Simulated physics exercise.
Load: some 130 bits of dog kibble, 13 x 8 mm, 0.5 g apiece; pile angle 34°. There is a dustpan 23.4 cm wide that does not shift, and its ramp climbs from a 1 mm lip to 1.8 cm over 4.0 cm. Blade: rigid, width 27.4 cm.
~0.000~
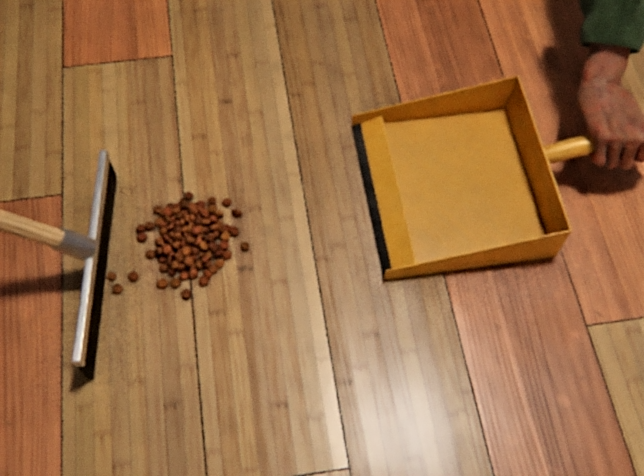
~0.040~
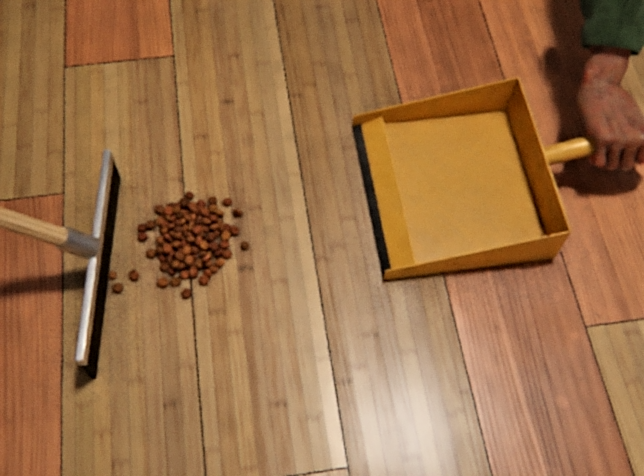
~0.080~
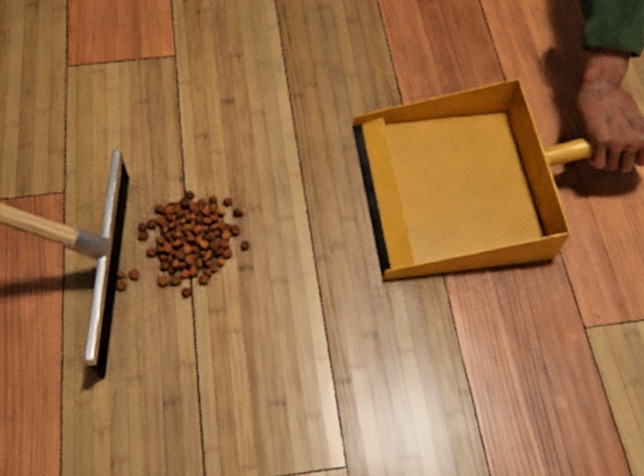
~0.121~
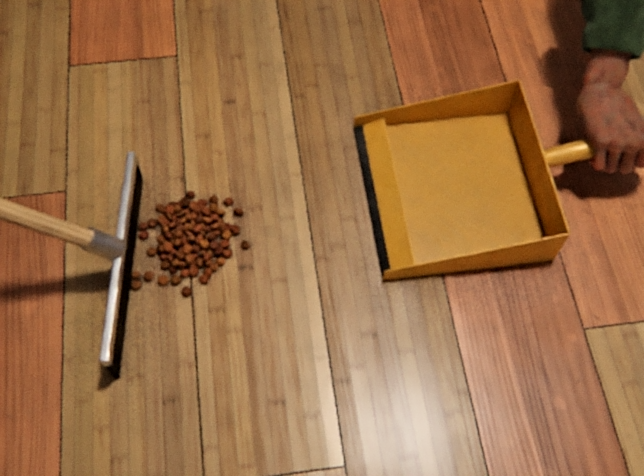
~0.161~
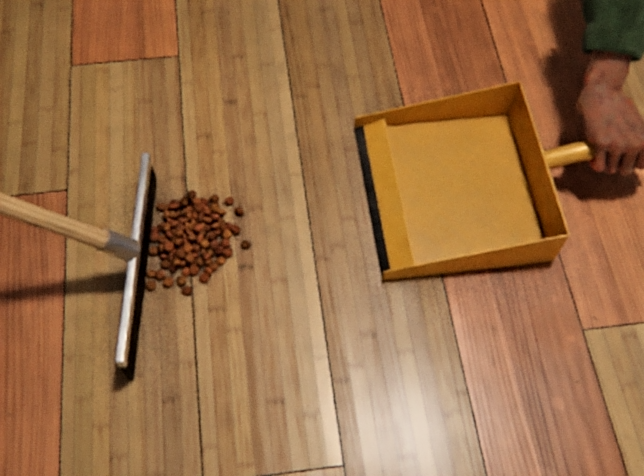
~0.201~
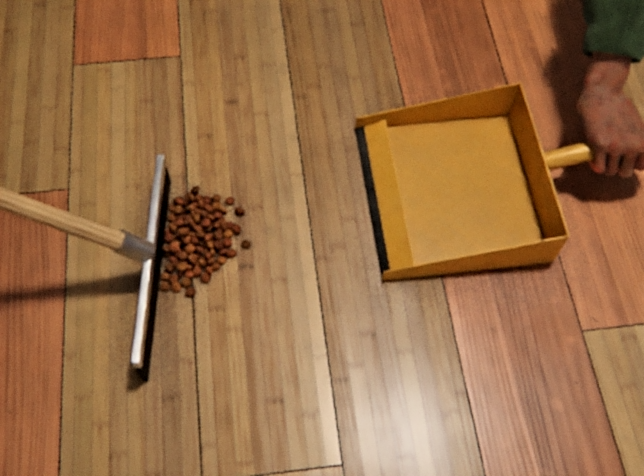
Yellow dustpan held still by a hand at right while a long-handled blade slides rightward across wooden floorboards, pressing into brown kibble.
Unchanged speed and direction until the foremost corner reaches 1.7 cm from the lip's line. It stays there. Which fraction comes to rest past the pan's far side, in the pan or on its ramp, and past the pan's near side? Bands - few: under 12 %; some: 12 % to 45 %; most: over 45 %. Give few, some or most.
Far side: Few, pan: Some, near side: Some.
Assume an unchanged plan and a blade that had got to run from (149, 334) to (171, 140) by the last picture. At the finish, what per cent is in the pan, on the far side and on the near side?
Split: Pan = 25, far = 0, near = 5.
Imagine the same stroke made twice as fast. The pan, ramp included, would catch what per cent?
About 25 per cent.
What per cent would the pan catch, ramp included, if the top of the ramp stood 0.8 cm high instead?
25 %.
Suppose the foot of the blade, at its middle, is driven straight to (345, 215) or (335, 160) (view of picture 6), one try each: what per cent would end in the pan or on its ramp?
Close to 20 and 10 percent, in that order.
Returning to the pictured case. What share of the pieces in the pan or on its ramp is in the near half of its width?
About 100 percent of it.
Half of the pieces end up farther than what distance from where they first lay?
Near 24 cm.
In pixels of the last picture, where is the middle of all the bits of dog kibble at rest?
I'd say roughly (374, 256).
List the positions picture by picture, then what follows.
The first frame shows blade from (79, 362) to (105, 158), moved 0.0 cm, 0 of the pieces shifted so far; middle of the pieces at (188, 236); pan at (463, 187).
The second frame shows blade from (82, 361) to (109, 157), moved 0.4 cm, 0 of the pieces shifted so far; middle of the pieces at (189, 235).
The third frame shows blade from (92, 360) to (118, 158), moved 1.4 cm, 2 of the pieces shifted so far; middle of the pieces at (189, 234).
The fourth frame shows blade from (107, 361) to (133, 159), moved 3.1 cm, 3 of the pieces shifted so far; middle of the pieces at (189, 234).
The fifth frame shows blade from (122, 362) to (147, 161), moved 4.9 cm, 15 of the pieces shifted so far; middle of the pieces at (190, 233).
The sixth frame shows blade from (137, 363) to (162, 162), moved 6.7 cm, 93 of the pieces shifted so far; middle of the pieces at (196, 234); pan at (464, 191). The blade's pace is about 0.44 m/s, heading 18 degrees towards the viewer's side.
After 0.48 s, middle of the blade 16 cm from the lip; 0 % over the lip, far side 0 %, near side 10 %.
After 0.67 s, middle of the blade 8 cm from the lip; 0 % over the lip, far side 0 %, near side 20 %.
After 0.98 s, middle of the blade 3 cm from the lip; 25 % over the lip, far side 0 %, near side 30 %.
By 1.3 s all is still; far side 0 %, pan 25 %, near side 30 %, in front of the lip or behind the blade 45 %.
